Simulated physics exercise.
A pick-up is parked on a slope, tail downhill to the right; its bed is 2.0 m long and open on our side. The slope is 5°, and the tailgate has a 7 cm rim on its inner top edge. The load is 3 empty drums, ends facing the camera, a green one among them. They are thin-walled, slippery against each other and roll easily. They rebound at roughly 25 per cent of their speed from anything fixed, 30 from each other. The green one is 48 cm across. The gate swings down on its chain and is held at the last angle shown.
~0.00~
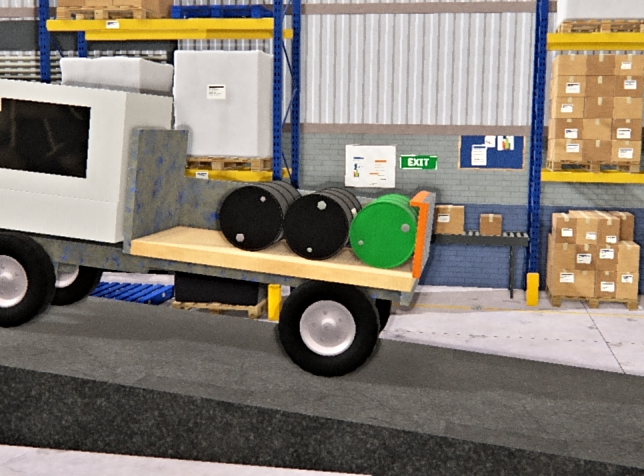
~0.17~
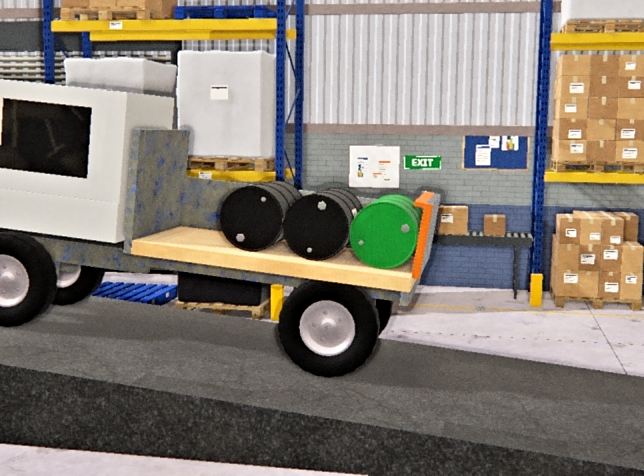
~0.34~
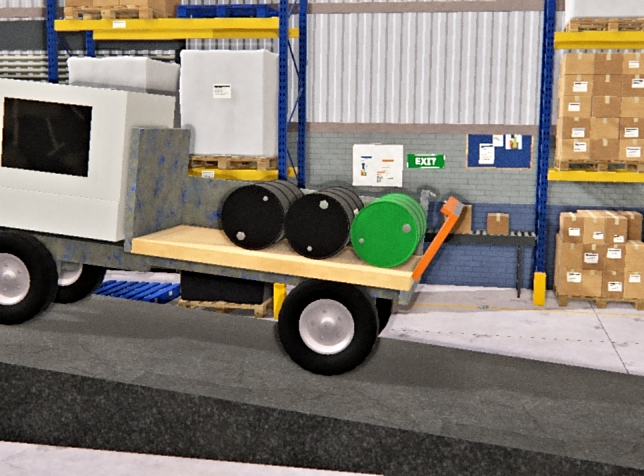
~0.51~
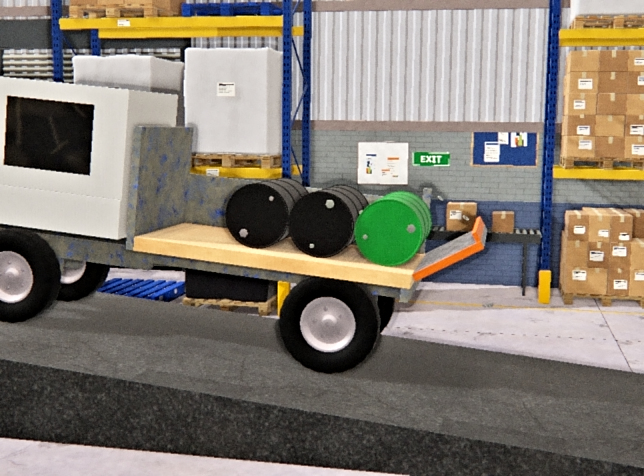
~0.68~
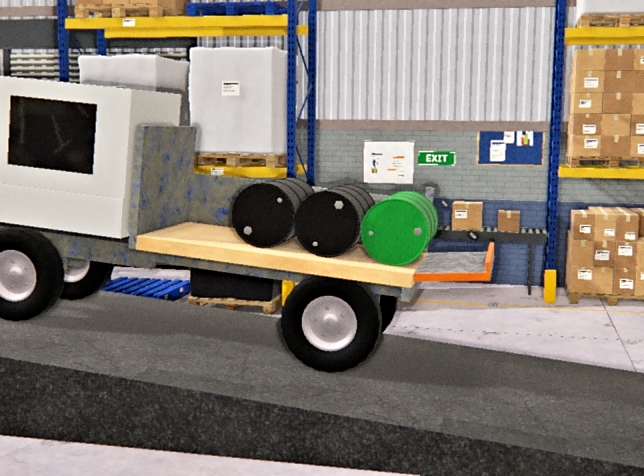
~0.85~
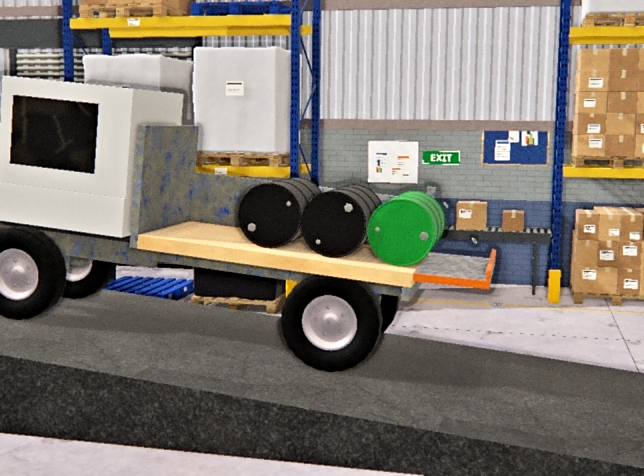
A white-cabbed pick-up stands on a dark ramp sloping down to the right in a warehouse, seen from the side. Two black drums and a green one at the right lie on its pale bed, before blue-and-yellow racking and stacked boxes. The orange tailgate swings down from nearly upright to about level, the drums roll slightly right, and the camera drifts, sliding the background slowly rightward.
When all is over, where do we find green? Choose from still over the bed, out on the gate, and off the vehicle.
Green is left out on the gate.
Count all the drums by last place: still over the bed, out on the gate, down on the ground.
2, 1 and 0.
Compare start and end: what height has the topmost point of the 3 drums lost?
Roughly 5 cm.
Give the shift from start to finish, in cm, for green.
Green 60.
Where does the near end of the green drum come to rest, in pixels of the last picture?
Around (469, 236).
By 1.1 s, green is on the bed, 5 cm short of the hinge, rolling right; 0 of 3 are out.
By 1.2 s, green is on the bed, 5 cm short of the hinge, rolling right; 0 of 3 are out.
By 1.4 s, green is on the gate, 10 cm past the hinge, rolling right; 0 of 3 are out.
Finally (2.1 s), green is on the gate, 35 cm past the hinge; 0 of 3 are out.
